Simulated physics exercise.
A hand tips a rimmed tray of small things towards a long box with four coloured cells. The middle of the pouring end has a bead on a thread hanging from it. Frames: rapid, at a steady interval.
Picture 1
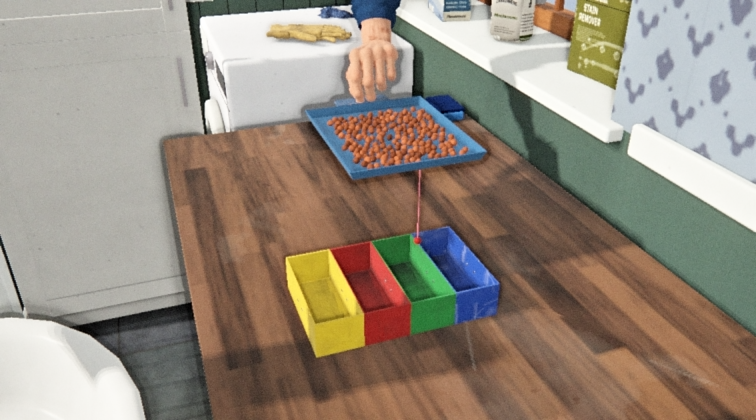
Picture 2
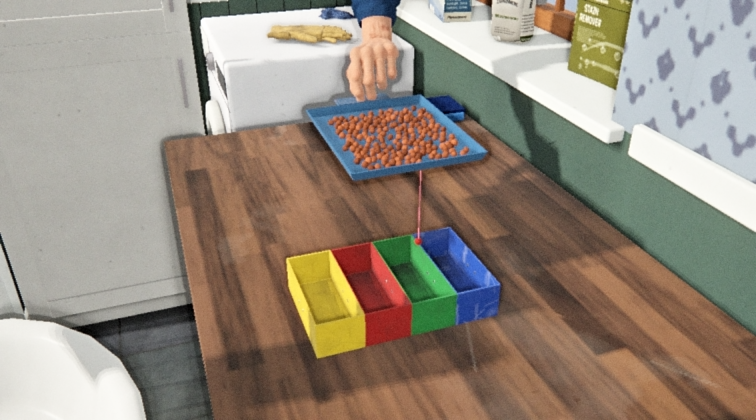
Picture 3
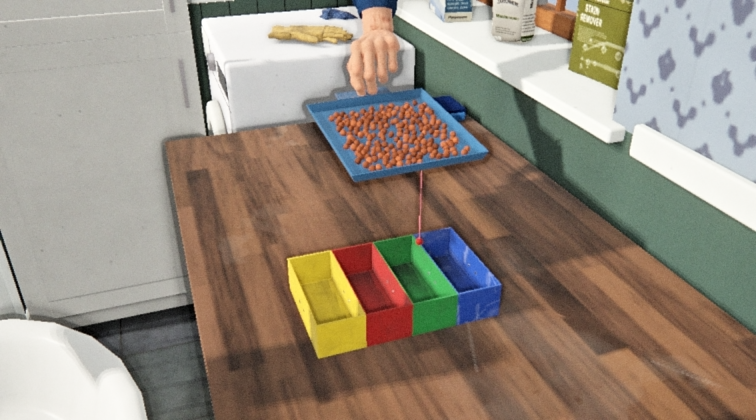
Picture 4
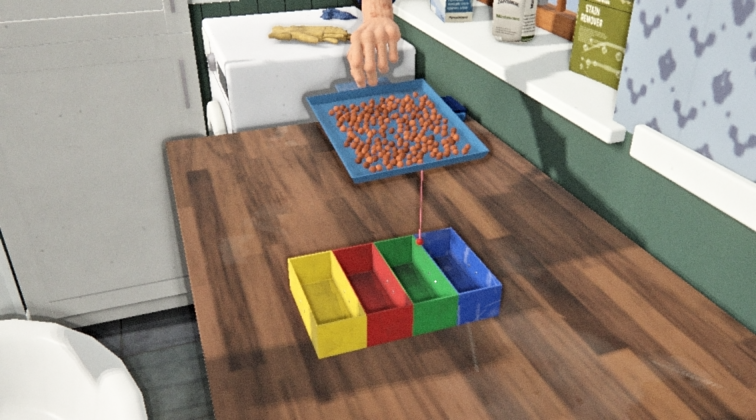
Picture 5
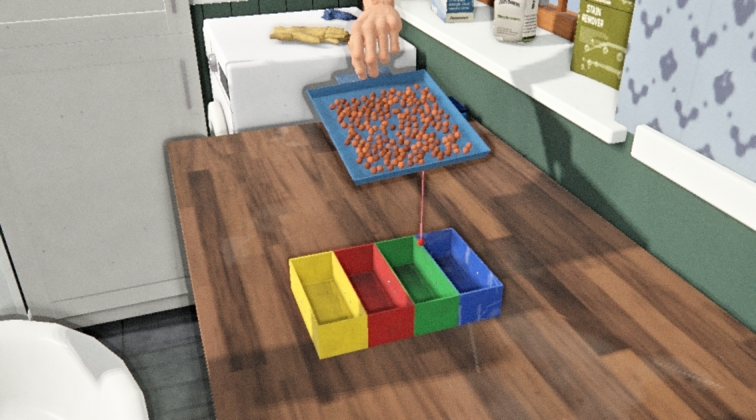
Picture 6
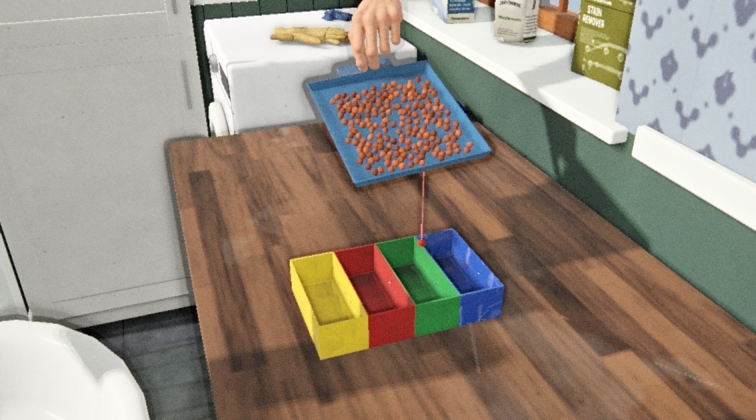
A hand gradually tilts a blue tray of small reddish-brown pellets above four coloured compartments.
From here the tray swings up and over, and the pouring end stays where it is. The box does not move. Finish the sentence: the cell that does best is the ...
... Red cell.
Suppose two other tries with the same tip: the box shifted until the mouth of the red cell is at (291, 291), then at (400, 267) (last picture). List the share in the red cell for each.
Around 0 and then 40 per cent.
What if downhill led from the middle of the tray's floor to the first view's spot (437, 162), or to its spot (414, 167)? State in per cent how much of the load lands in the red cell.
I'd expect around 0 in a hundred first and around 20 in a hundred second.
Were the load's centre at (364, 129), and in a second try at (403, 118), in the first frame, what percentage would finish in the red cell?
About 60 % and 50 %.
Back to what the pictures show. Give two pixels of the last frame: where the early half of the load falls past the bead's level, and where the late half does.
(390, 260) for the early half, (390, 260) for the late half.
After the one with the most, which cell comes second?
The answer would be that green cell.
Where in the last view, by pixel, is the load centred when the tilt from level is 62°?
Somewhere about (401, 148).
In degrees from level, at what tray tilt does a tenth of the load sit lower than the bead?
It is at around 80 degrees by then.
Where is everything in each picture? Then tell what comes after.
In the first frame, corners of the pouring end near (353, 170) and (481, 150), level; middle of the load near (398, 137), clay pellets; bead on its thread near (418, 241); yellow cell near (340, 332); red cell near (387, 321); green cell near (433, 311); blue cell near (477, 301).
In the second frame, corners of the pouring end near (354, 171) and (482, 151), level; middle of the load near (399, 137).
In the third frame, corners of the pouring end near (355, 173) and (483, 150), tipped barely, lowest at the left corner; middle of the load near (400, 134).
In the fourth frame, corners of the pouring end near (355, 175) and (484, 149), tipped a little, lowest at the left corner; middle of the load near (401, 131).
In the fifth frame, corners of the pouring end near (356, 177) and (485, 149), tipped a little, lowest at the left corner; middle of the load near (402, 127).
In the sixth frame, corners of the pouring end near (357, 179) and (486, 149), tipped clearly, lowest at the left corner; middle of the load near (403, 124); yellow cell near (344, 335); red cell near (392, 324); green cell near (437, 313); blue cell near (481, 303).
Shortly afterwards, tray tipped steeply; all but a few on the tray; only a few in the red cell; only a few falling or outside the box.
Next, tray tipped past a quarter turn; only a few on the tray; near a third in the red cell; near a quarter in the green cell; a little in the blue cell; a little in the yellow cell; a little falling or outside the box.
Some moments later, tray tipped past a quarter turn; near half in the red cell; near a third in the green cell; a little in the blue cell; a little in the yellow cell; only a few falling or outside the box.
In the end, tray tipped past a quarter turn; near half in the red cell; near a third in the green cell; a little in the blue cell; a little in the yellow cell; only a few outside the box.
